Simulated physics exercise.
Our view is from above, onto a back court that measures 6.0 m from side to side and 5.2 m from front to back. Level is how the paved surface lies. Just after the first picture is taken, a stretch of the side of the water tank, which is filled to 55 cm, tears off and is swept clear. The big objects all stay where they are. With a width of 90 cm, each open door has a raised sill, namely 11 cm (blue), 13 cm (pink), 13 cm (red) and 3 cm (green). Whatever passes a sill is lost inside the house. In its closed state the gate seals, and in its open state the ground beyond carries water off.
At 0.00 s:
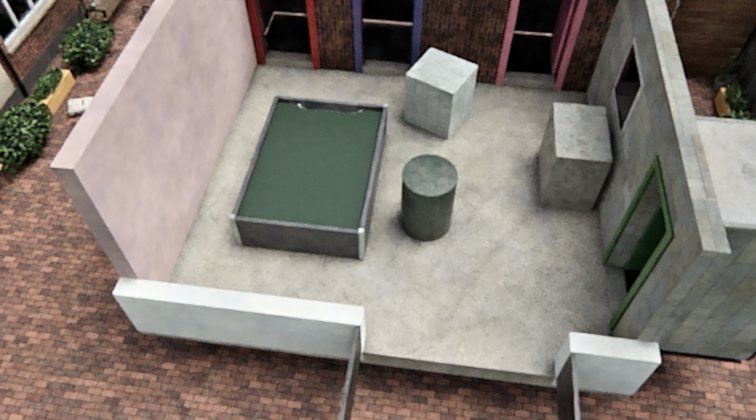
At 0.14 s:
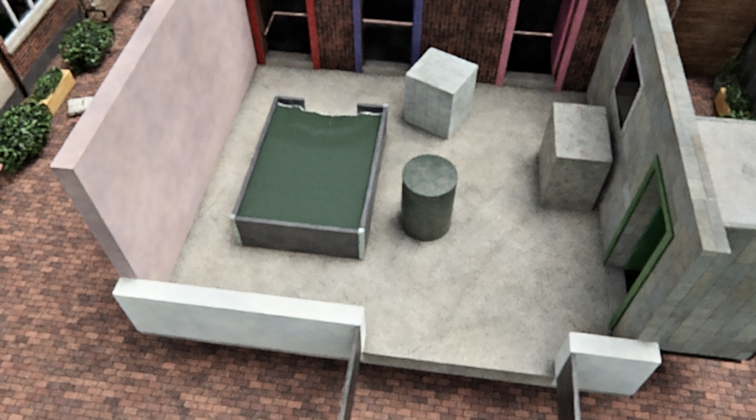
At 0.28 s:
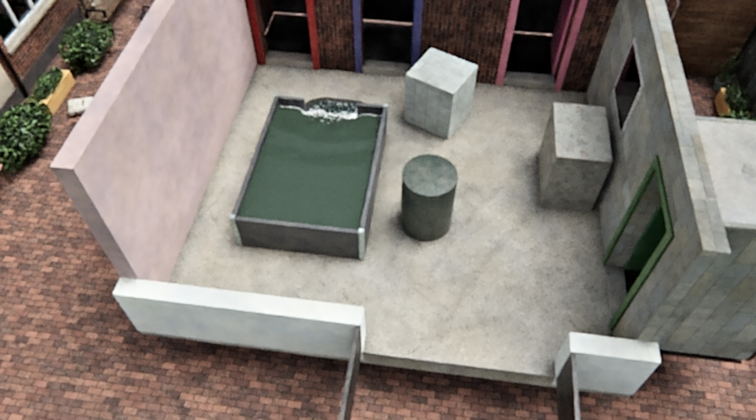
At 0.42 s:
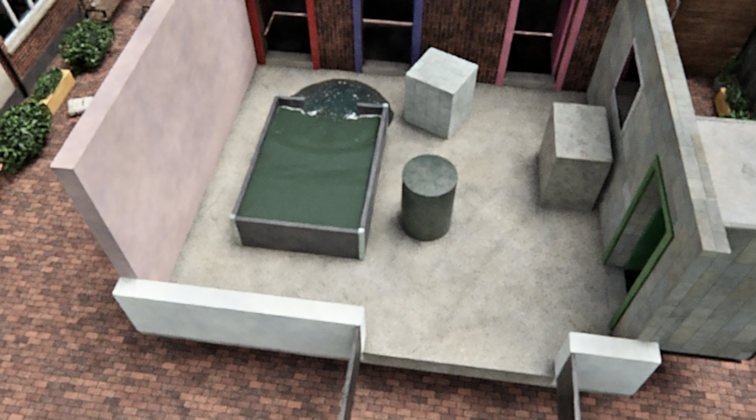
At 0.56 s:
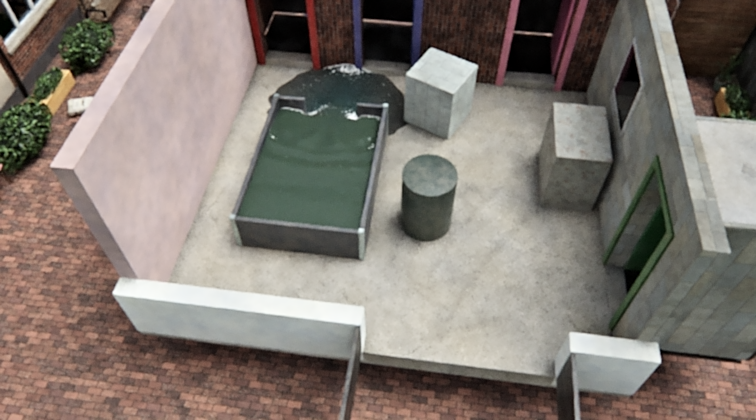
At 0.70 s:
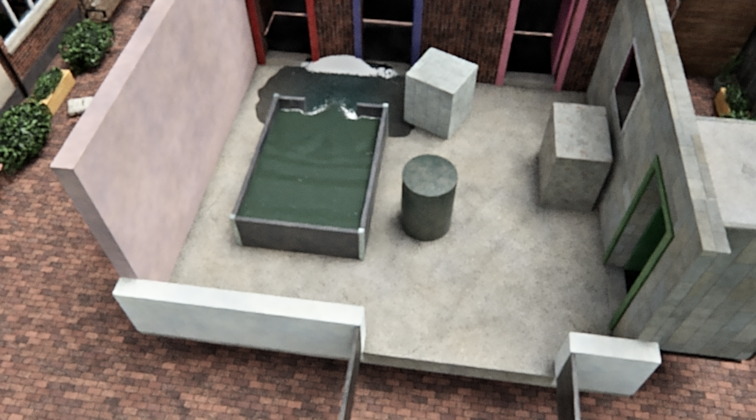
Dark green water pouring from the far side of a rectangular tank and spreading across a pale courtyard floor behind it.
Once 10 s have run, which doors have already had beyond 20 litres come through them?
My prediction: Blue door: Limit broken. Pink door: Limit unbroken. Red door: Limit broken. Green door: Limit unbroken.
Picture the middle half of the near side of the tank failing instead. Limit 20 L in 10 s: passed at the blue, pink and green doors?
Door by door - blue: Within bounds, pink: Within bounds, green: Out of bounds.
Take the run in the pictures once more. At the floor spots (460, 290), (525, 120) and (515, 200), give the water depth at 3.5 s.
Listed order: 0 / 3 / 0 cm.
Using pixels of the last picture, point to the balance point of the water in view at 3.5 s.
I'd say somewhere around (334, 153).
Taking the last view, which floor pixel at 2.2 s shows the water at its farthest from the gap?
Point: Roughly (566, 94) in the last view.
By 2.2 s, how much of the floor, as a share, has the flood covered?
Roughly 25 % of the floor.
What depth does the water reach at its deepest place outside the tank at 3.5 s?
Depth: Approx. 24 cm.
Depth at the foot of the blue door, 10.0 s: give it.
I'd say close to 9.0 cm.
After 1.4 s water covers 20 % of the floor and is deepest (36 cm) near (257, 67); blue door 25 cm at the sill, 29 L in, pink door not reached, red door 21 cm at the sill, 4 L in, green door not reached.
After 2.2 s water covers 25 % of the floor and is deepest (33 cm) near (257, 67); blue door 26 cm at the sill, 90 L in, pink door 3 cm at the sill, 0 L in, red door 26 cm at the sill, 30 L in, green door not reached.
After 3.5 s water covers 40 % of the floor and is deepest (24 cm) near (257, 67); blue door 20 cm at the sill, 162 L in, pink door 5 cm at the sill, 0 L in, red door 21 cm at the sill, 79 L in, green door not reached.
After 6.0 s water covers 65 % of the floor and is deepest (19 cm) near (257, 67); blue door 15 cm at the sill, 214 L in, pink door 7 cm at the sill, 0 L in, red door 16 cm at the sill, 107 L in, green door 1 cm at the sill, 0 L in.
After 10.0 s water covers 95 % of the floor and is deepest (12 cm) near (158, 308); blue door 9 cm at the sill, 226 L in, pink door 9 cm at the sill, 0 L in, red door 11 cm at the sill, 114 L in, green door 8 cm at the sill, 7 L in.
